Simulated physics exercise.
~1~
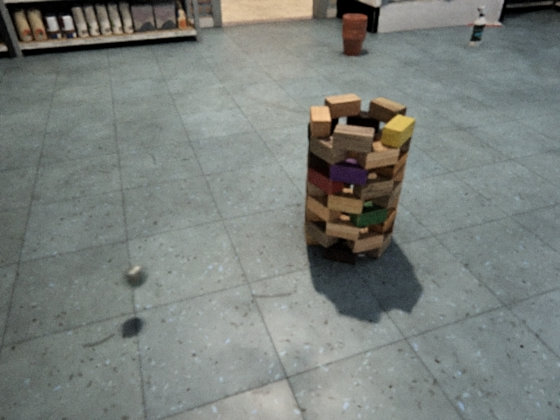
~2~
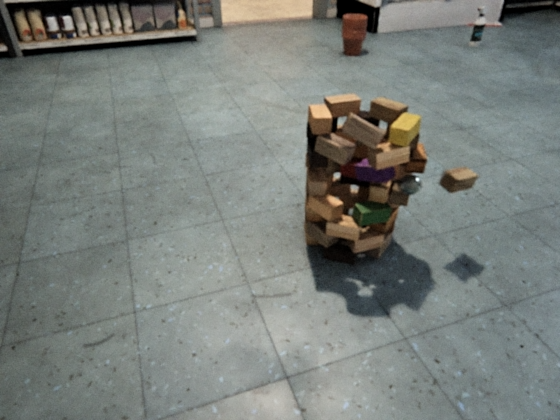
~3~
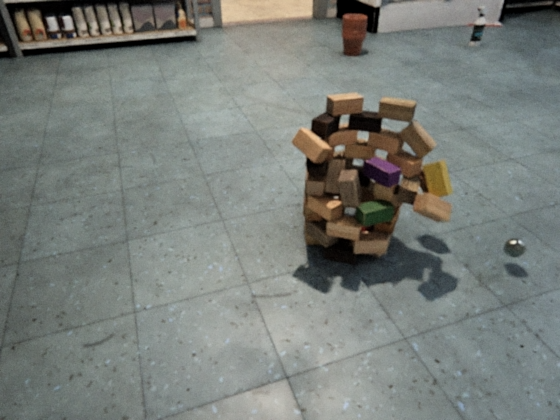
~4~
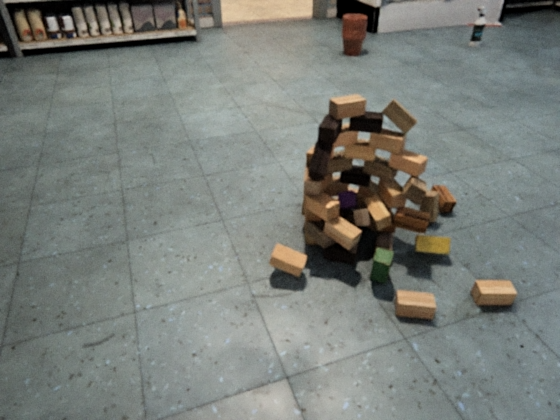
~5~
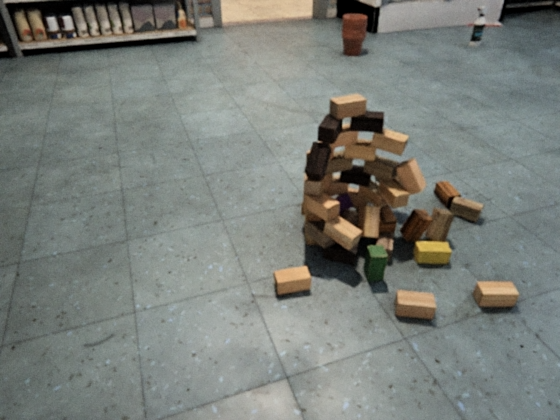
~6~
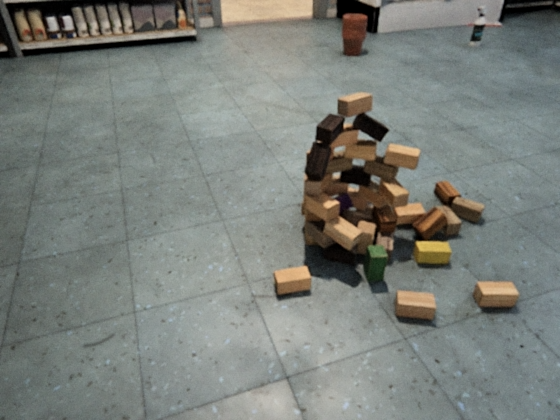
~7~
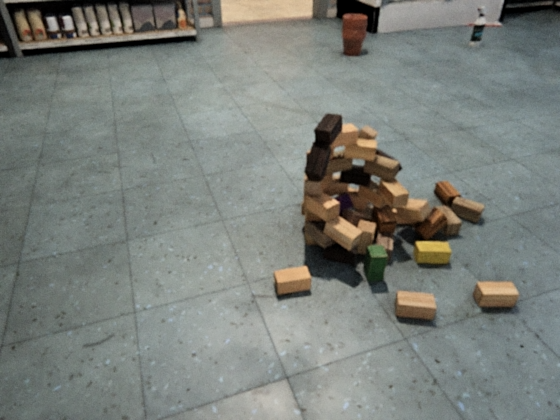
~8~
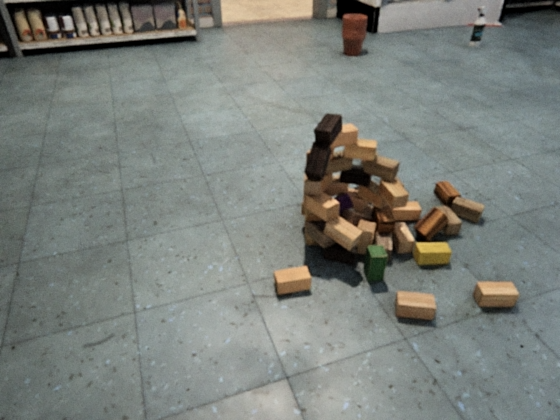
Small metal ball striking a hollow round tower of wooden blocks, its front collapsing and blocks scattering right, leaving a jagged partial ring.
